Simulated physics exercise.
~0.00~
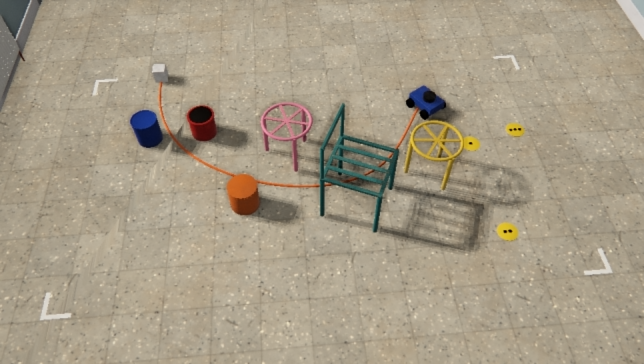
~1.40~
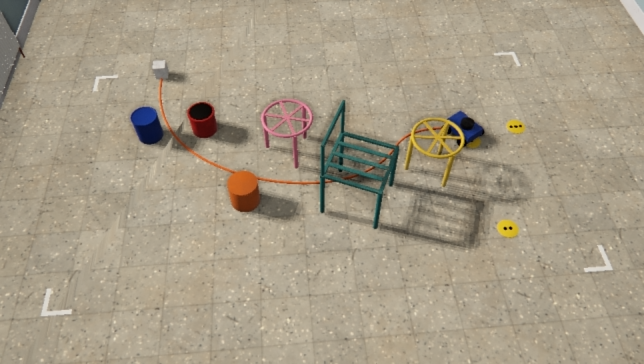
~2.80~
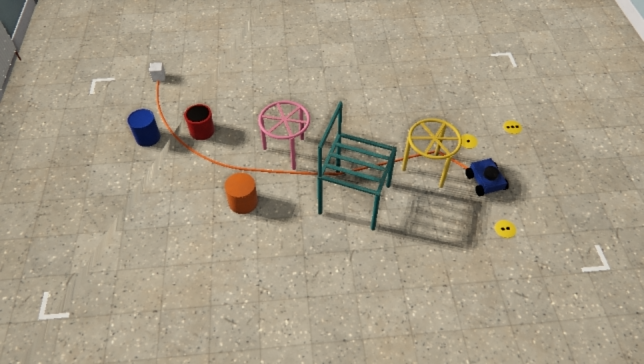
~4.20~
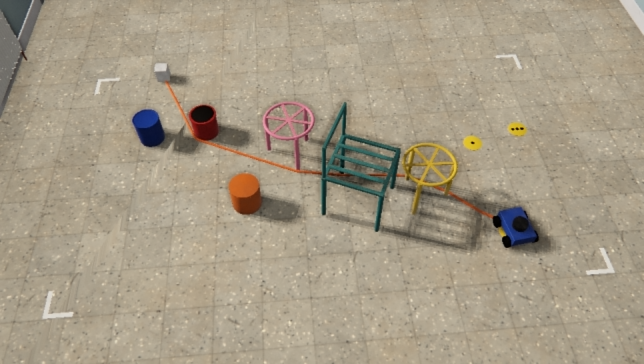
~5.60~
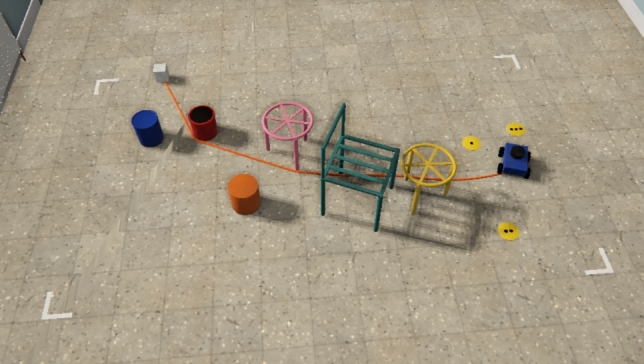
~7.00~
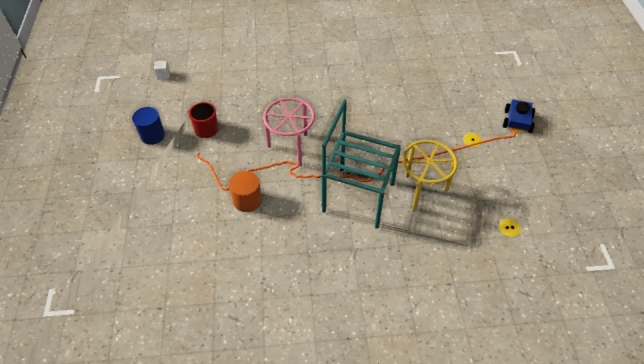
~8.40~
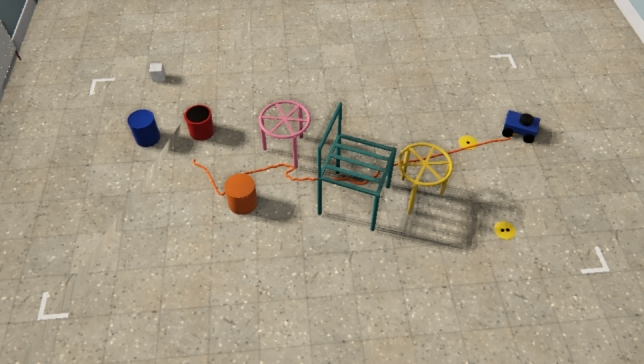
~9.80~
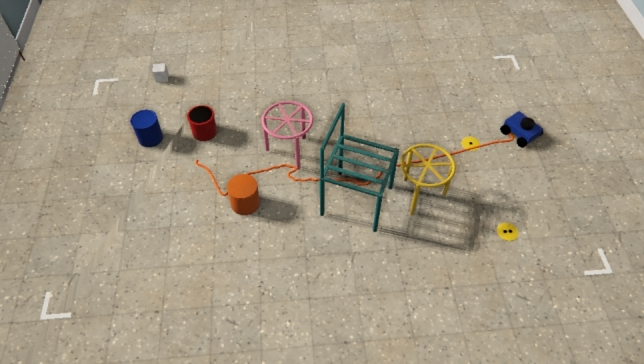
A blue cart tows an orange lead, shifts the yellow stool, and finally pulls it free.
